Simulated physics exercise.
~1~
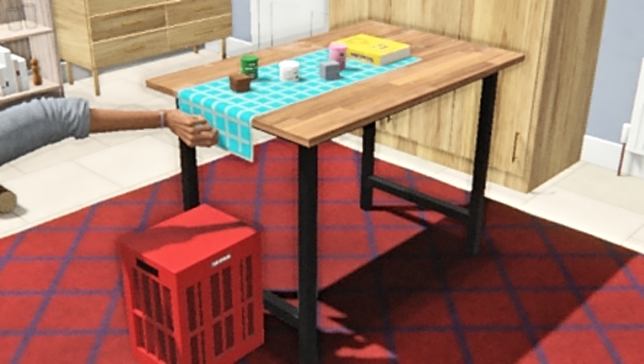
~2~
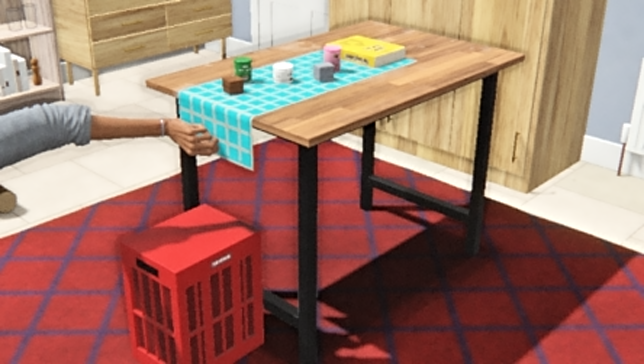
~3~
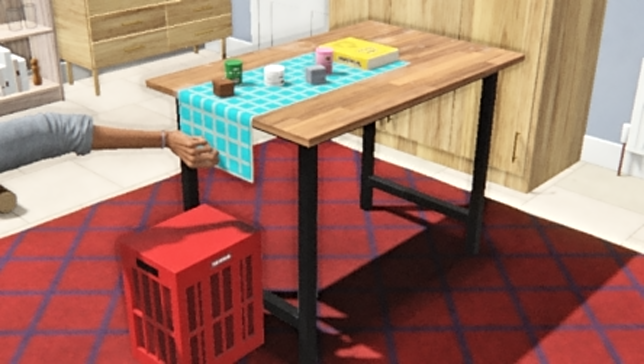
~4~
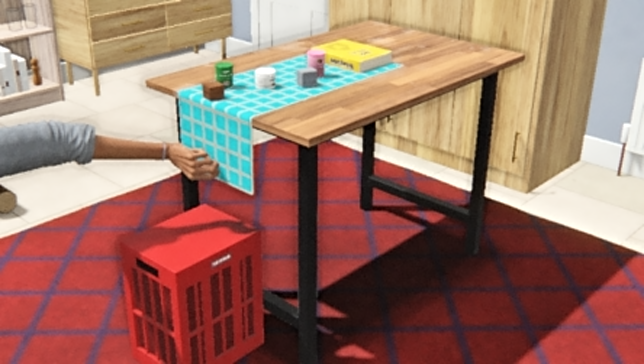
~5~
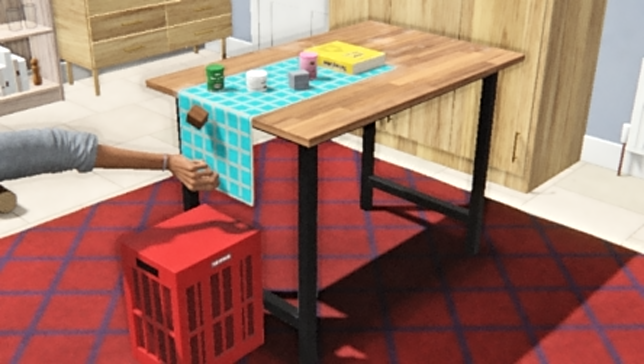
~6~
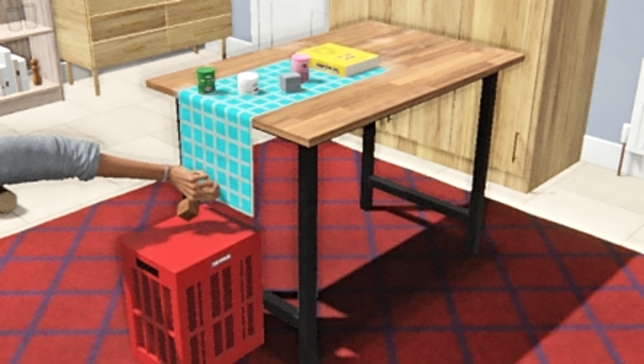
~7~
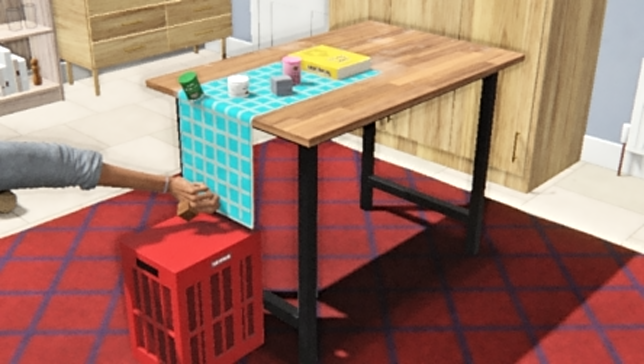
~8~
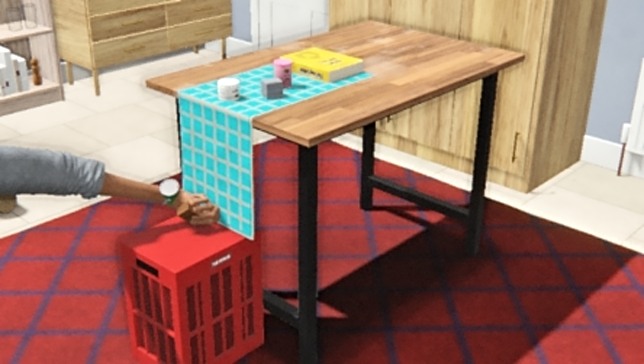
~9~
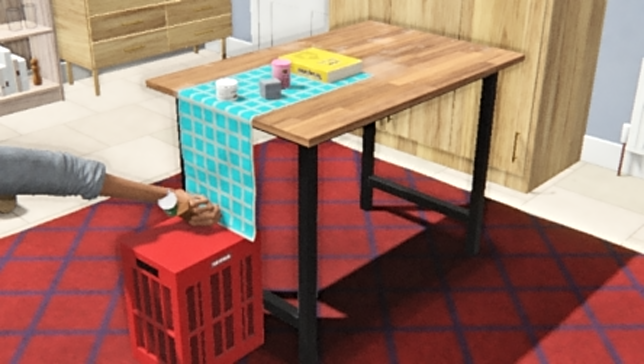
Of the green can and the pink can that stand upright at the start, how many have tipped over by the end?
One of them has tipped over. The green can ends up on its side down by the hand, while the pink can still stands on the cloth.
At the start, a hand holds the end of a turquoise checked cloth on a wooden table, with a brown cube, a green can, a white pot, a grey cube, a pink can and a yellow item on it. The hand draws the cloth down toward a red crate on the floor, and everything on it slides left. The brown cube tips over the edge and drops beside the hand at the crate. The green can then leans and falls too. Finally the hem hangs down at the crate, the green can lies tipped by the hand, and the others remain on the table.
